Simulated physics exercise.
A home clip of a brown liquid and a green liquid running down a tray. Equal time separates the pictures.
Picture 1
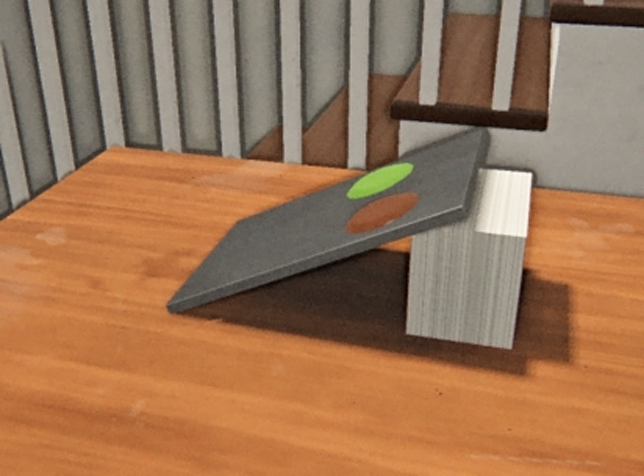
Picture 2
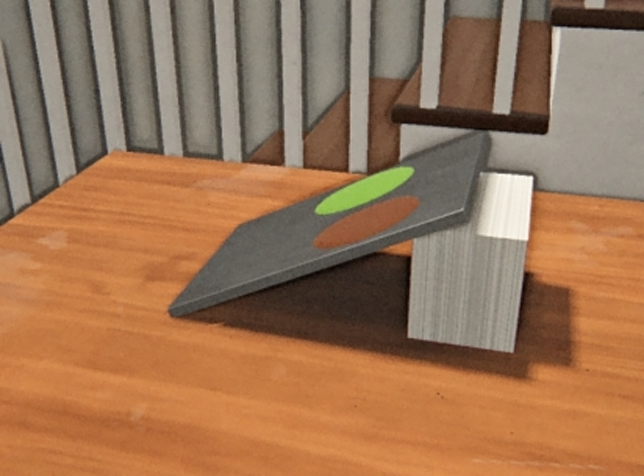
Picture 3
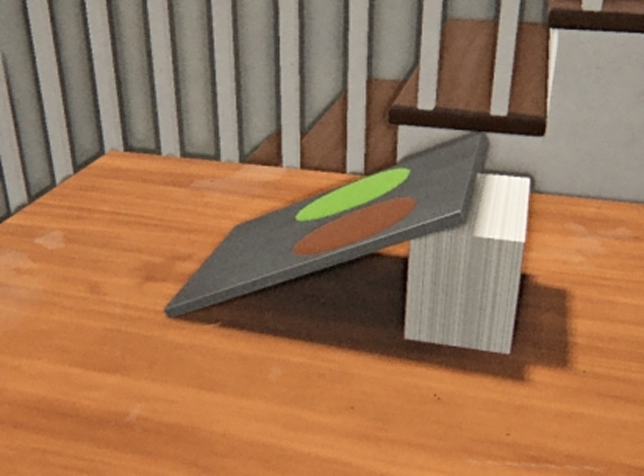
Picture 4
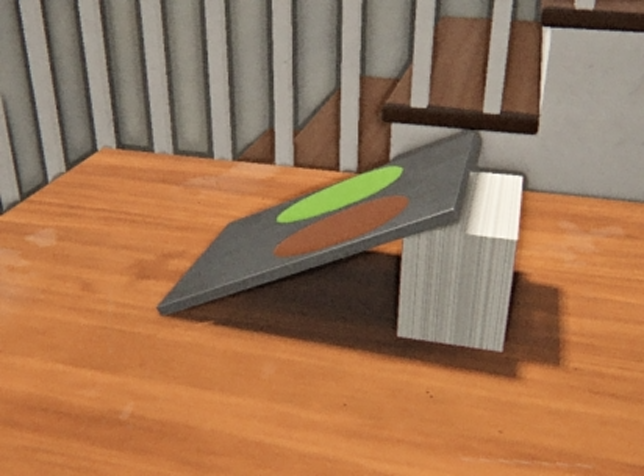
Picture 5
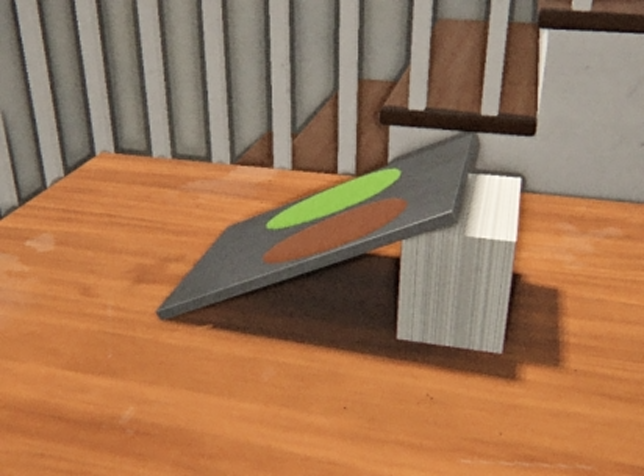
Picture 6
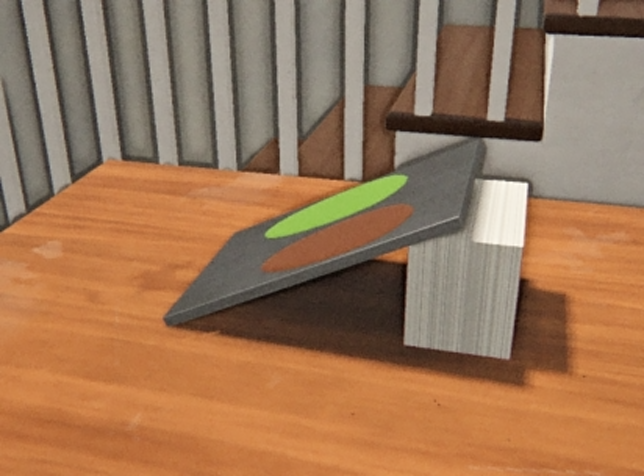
A dark tilted tray leaning on a pale block on a wooden surface, green and brown liquid patches stretching slowly down its slope.
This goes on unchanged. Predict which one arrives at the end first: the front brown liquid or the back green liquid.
Back.
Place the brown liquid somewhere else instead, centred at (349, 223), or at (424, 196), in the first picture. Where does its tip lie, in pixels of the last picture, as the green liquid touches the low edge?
(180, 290) first, then (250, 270).
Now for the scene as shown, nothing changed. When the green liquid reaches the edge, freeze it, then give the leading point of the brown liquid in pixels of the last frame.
Its tip should be around (219, 279) in the last picture.
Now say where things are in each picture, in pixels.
In the first picture, tip of the brown liquid a quarter of the way down; tip of the green liquid (356, 188) half way down.
In the second picture, tip of the brown liquid (323, 236) half way down; tip of the green liquid half way down.
In the third picture, tip of the brown liquid half way down; tip of the green liquid (305, 211) three quarters of the way down.
In the fourth picture, tip of the brown liquid (284, 244) half way down; tip of the green liquid three quarters of the way down.
In the fifth picture, tip of the brown liquid three quarters of the way down; tip of the green liquid (275, 219) three quarters of the way down.
In the sixth picture, tip of the brown liquid (272, 260) three quarters of the way down; tip of the green liquid three quarters of the way down.
Soon after, the brown liquid is three quarters of the way down; the green liquid is close to the edge.
In the end, the brown liquid is three quarters of the way down; the green liquid is at the low edge.
